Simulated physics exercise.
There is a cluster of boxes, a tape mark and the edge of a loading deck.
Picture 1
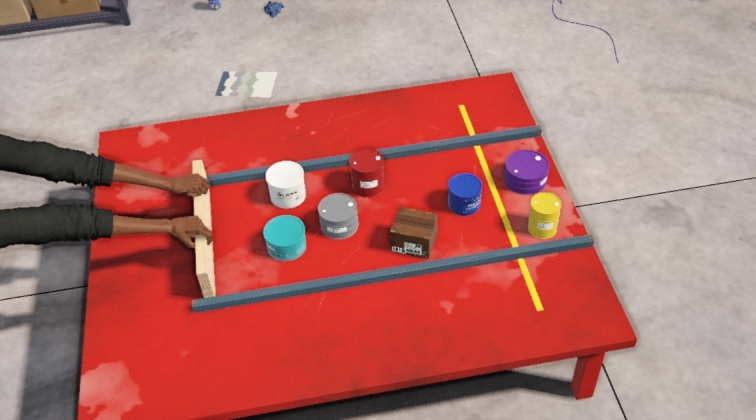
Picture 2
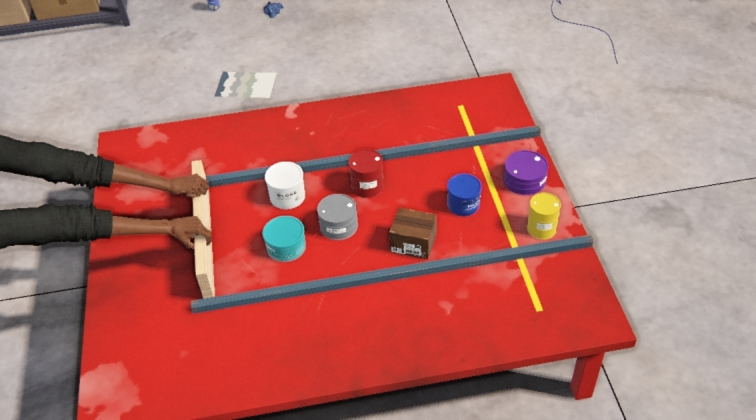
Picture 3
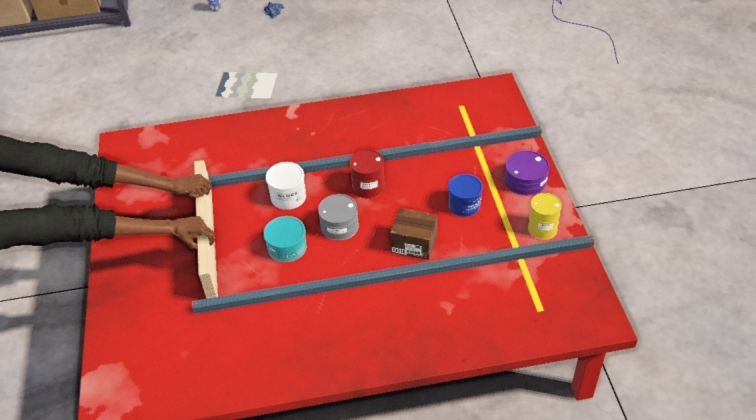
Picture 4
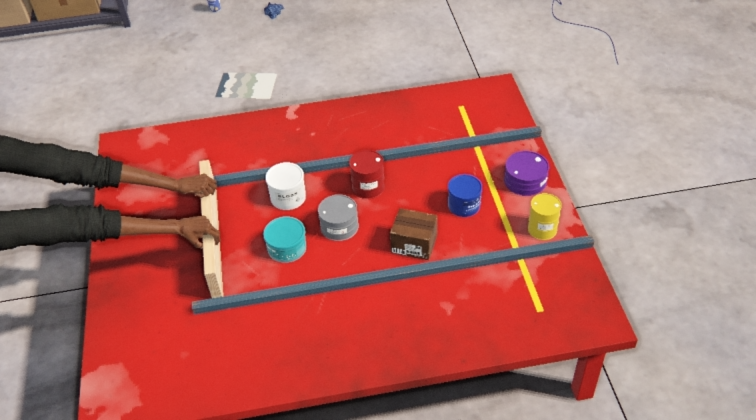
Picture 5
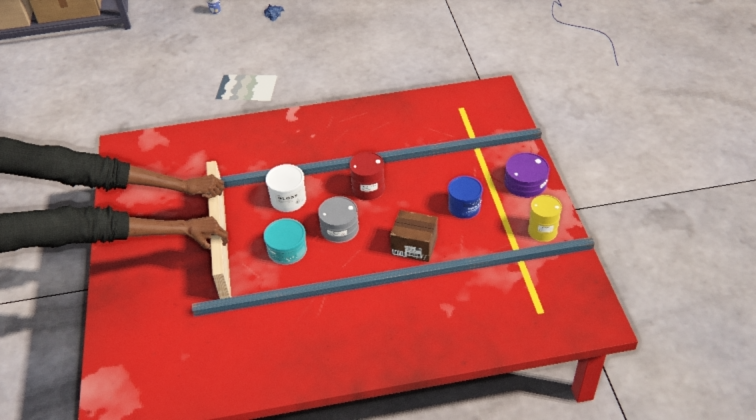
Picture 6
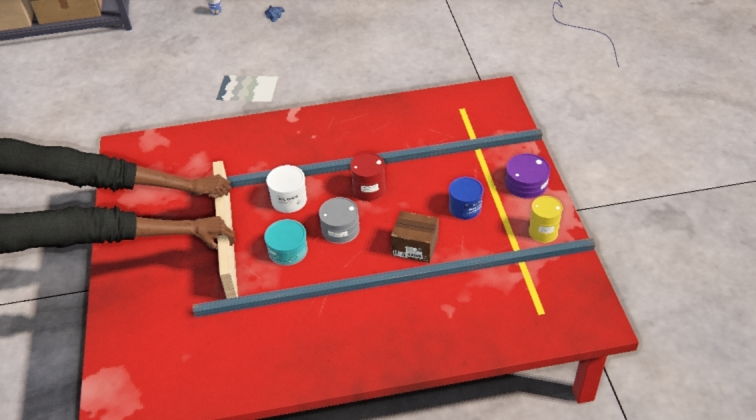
Wooden plank pushed slowly right by two hands between rails on a red table, nearing still paint cans and a brown box.
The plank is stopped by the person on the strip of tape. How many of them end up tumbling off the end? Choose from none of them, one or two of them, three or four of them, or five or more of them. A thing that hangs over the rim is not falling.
One or two of them do.
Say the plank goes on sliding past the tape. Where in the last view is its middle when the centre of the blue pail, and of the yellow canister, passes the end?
Near (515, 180) in the first case, near (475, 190) in the other.
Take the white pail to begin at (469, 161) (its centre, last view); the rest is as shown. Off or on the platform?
It is safe.
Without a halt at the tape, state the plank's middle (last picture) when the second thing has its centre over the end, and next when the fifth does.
First at (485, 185), next at (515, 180).
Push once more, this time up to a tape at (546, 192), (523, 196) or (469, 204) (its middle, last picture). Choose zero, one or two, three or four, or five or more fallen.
Five or more; five or over; none at all.
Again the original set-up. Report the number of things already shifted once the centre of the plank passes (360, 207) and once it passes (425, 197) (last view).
So far 5, and 6 at the second.
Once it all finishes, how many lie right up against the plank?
3.
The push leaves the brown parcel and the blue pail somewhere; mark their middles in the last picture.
Looks like one lands around (565, 219), and the other around (548, 190).
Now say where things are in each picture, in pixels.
The first picture shows purple canister (526, 172); yellow canister (544, 216); blue pail (465, 195); plank (204, 228); tape (496, 196).
The second picture shows yellow canister (544, 216); turquoise pail (285, 239).
The third picture shows blue pail (465, 196); brown parcel (414, 234).
The fourth picture shows purple canister (526, 173); grey canister (339, 218).
The fifth picture shows yellow canister (544, 219); plank (218, 229).
The sixth picture shows purple canister (527, 176); yellow canister (545, 219); blue pail (466, 199); plank (225, 229); tape (497, 200).
Soon after, none off yet; purple canister at rest near (527, 176); yellow canister at rest near (545, 219); blue pail at rest near (466, 199).
At rest, the number that fall off is one or two; fallen, yellow canister and purple canister.
